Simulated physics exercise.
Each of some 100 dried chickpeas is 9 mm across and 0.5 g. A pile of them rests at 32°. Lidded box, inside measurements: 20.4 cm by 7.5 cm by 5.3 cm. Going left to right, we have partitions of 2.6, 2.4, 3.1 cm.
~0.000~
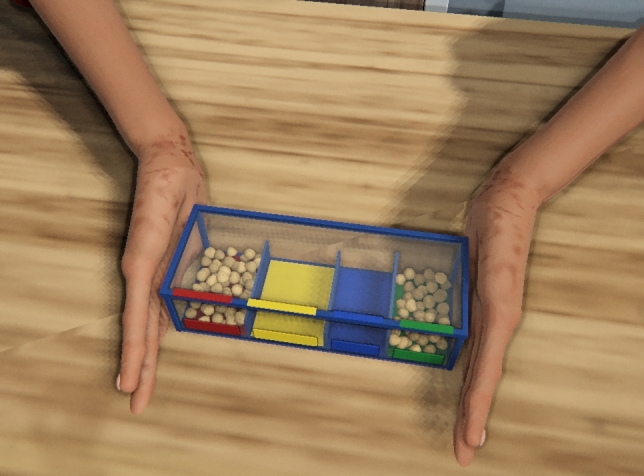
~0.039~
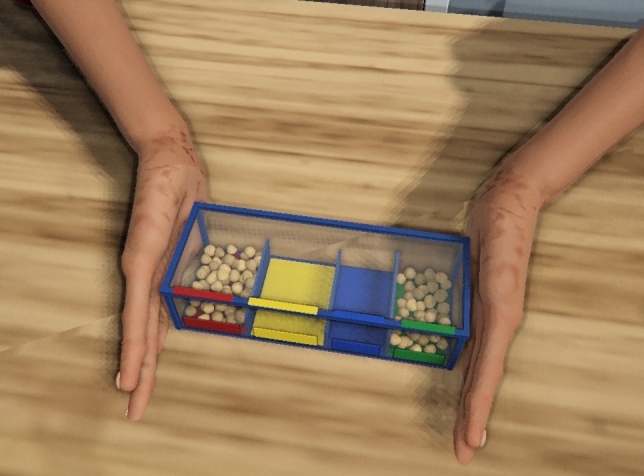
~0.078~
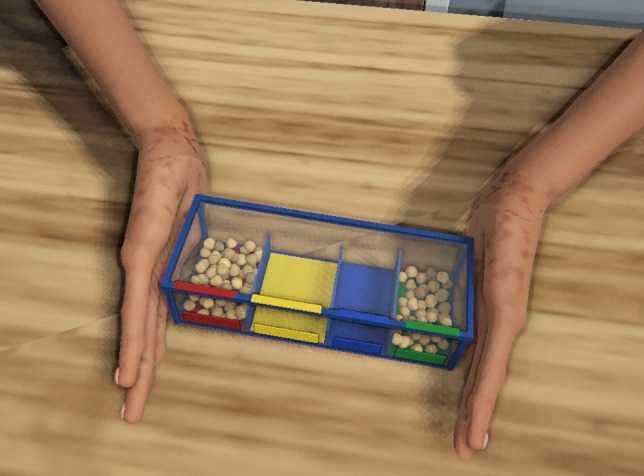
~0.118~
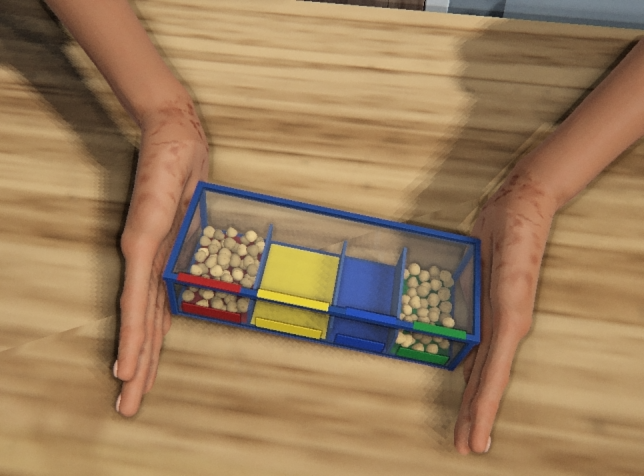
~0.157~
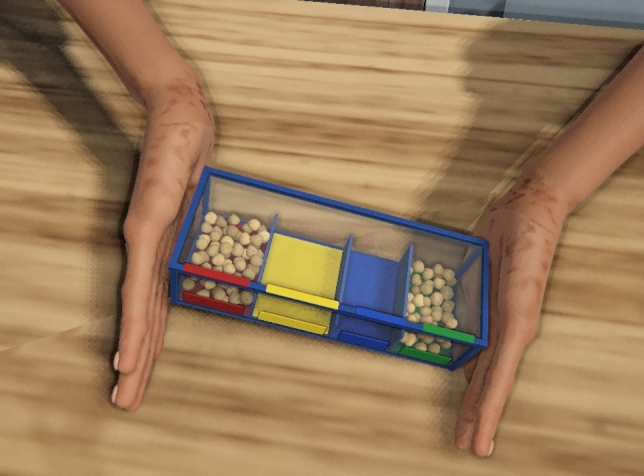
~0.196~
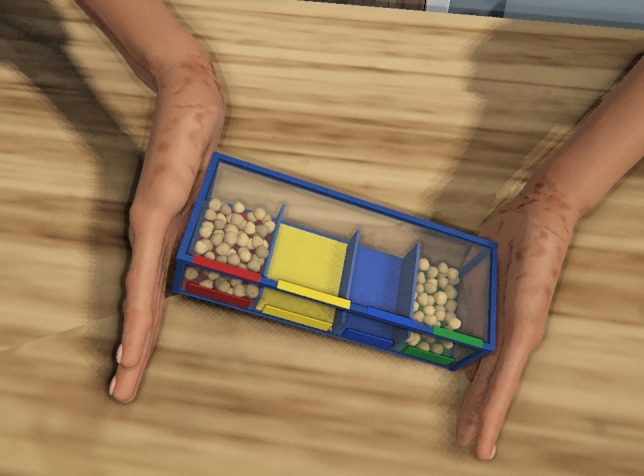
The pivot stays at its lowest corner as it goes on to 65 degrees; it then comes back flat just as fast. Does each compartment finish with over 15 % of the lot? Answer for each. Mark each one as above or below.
Marked: Red above; blue below; green above; yellow below.
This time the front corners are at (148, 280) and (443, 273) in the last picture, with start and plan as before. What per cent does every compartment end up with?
Each compartment ends like this: Red 60 per cent, blue 0 per cent, green 40 per cent, yellow 0 per cent.
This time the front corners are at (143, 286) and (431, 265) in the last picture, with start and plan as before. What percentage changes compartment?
Some 0 %.
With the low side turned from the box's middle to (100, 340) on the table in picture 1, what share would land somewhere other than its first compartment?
Around 0 percent of them.
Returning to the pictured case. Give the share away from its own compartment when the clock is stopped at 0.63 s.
Estimate: Some 5 %.
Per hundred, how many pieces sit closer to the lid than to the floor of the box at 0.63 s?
Estimate: Near 10 per cent.
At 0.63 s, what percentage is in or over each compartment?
Red = 55, blue = 0, green = 40, yellow = 5 (percent).
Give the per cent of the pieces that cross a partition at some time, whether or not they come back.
About 10 per cent.
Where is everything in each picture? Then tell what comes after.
The first frame shows box tilt 0 degrees, front corners at (167, 291) and (461, 331); red 60 %, green 40 %.
The second frame shows box tilt 1 degrees, front corners at (167, 289) and (463, 332).
The third frame shows box tilt 4 degrees, front corners at (168, 284) and (467, 334), lowest corner right front.
The fourth frame shows box tilt 8 degrees, front corners at (171, 275) and (473, 337), lowest corner right front.
The fifth frame shows box tilt 14 degrees, front corners at (176, 264) and (480, 341), lowest corner right front.
The sixth frame shows box tilt 19 degrees, front corners at (185, 256) and (488, 345), lowest corner right front; red 60 %, green 40 %. The box's pace is about 140 degrees a second.
After 0.63 s, tilt 64 degrees; red 55 %, green 40 %, yellow 5 %.
After 0.93 s, tilt 25 degrees; red 50 %, blue 5 %, green 40 %, yellow 5 %.
After 1.32 s, tilt 0 degrees; red 50 %, blue 5 %, green 40 %, yellow 5 %.
In the end, at 1.6 s, red 50 %, blue 5 %, green 40 %, yellow 5 %.
